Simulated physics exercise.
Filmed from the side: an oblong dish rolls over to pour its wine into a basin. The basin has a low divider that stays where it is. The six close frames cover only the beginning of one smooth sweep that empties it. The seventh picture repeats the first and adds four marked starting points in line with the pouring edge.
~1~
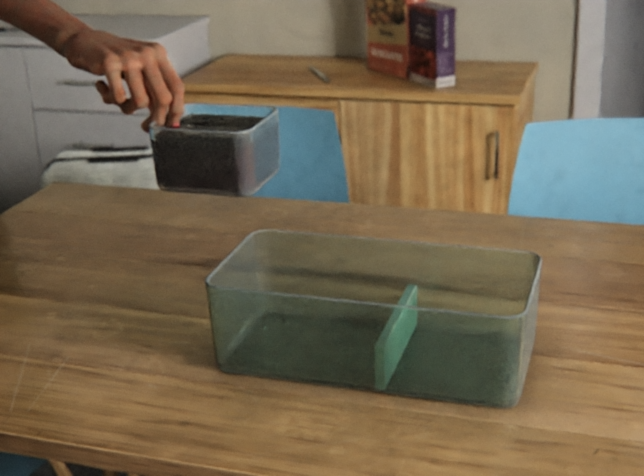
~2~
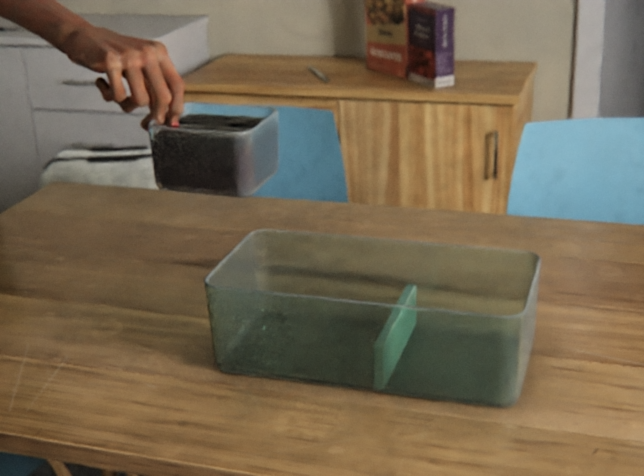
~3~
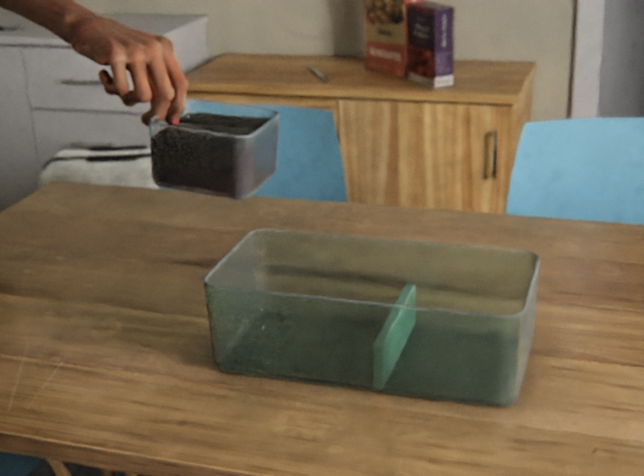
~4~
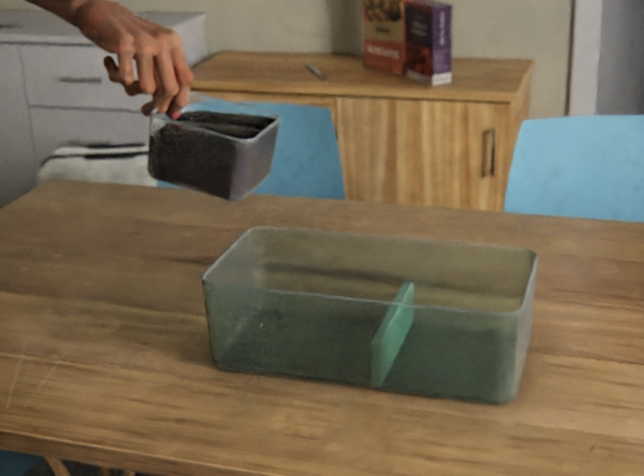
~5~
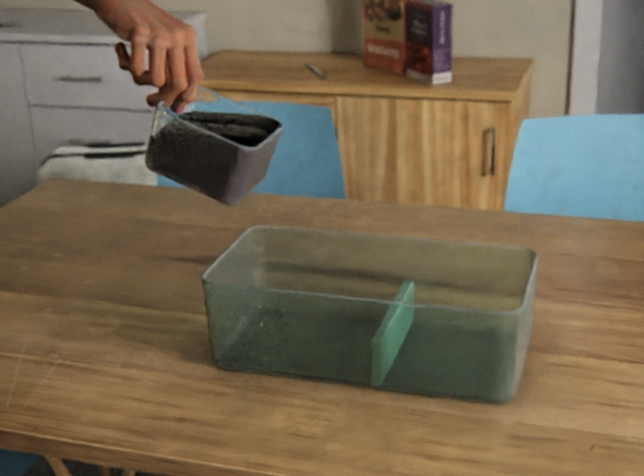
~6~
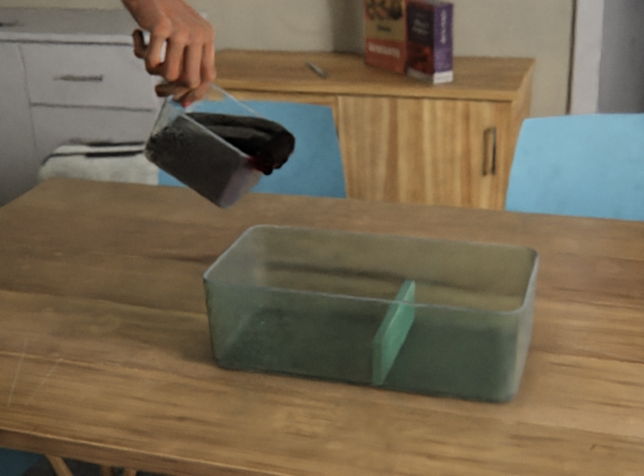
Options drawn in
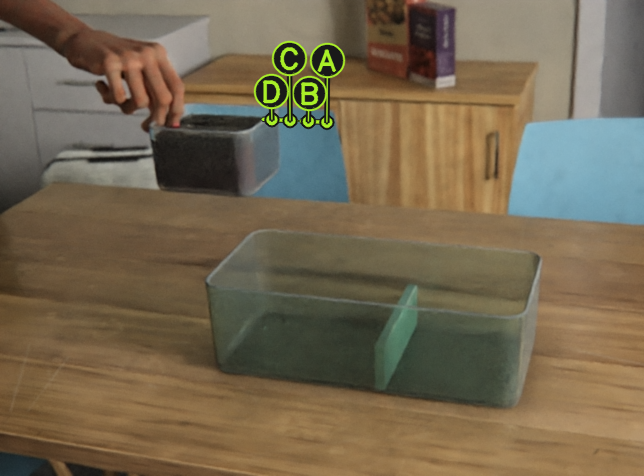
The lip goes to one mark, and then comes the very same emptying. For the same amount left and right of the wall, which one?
I would pick spot A.
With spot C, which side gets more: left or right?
More ends on the left.
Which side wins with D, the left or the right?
The left one.
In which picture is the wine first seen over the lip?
Picture 5.
On the marked copy, A at (326, 122); B at (308, 121); C at (290, 120); D at (271, 119).
Choosing A, about 46 % ends left of the wall and 53 % right of it.
Choosing B, about 84 % ends left of the wall and 15 % right of it.
Choosing C, about 98 % ends left of the wall and 1 % right of it.
Choosing D, about 96 % ends left of the wall and 3 % right of it.
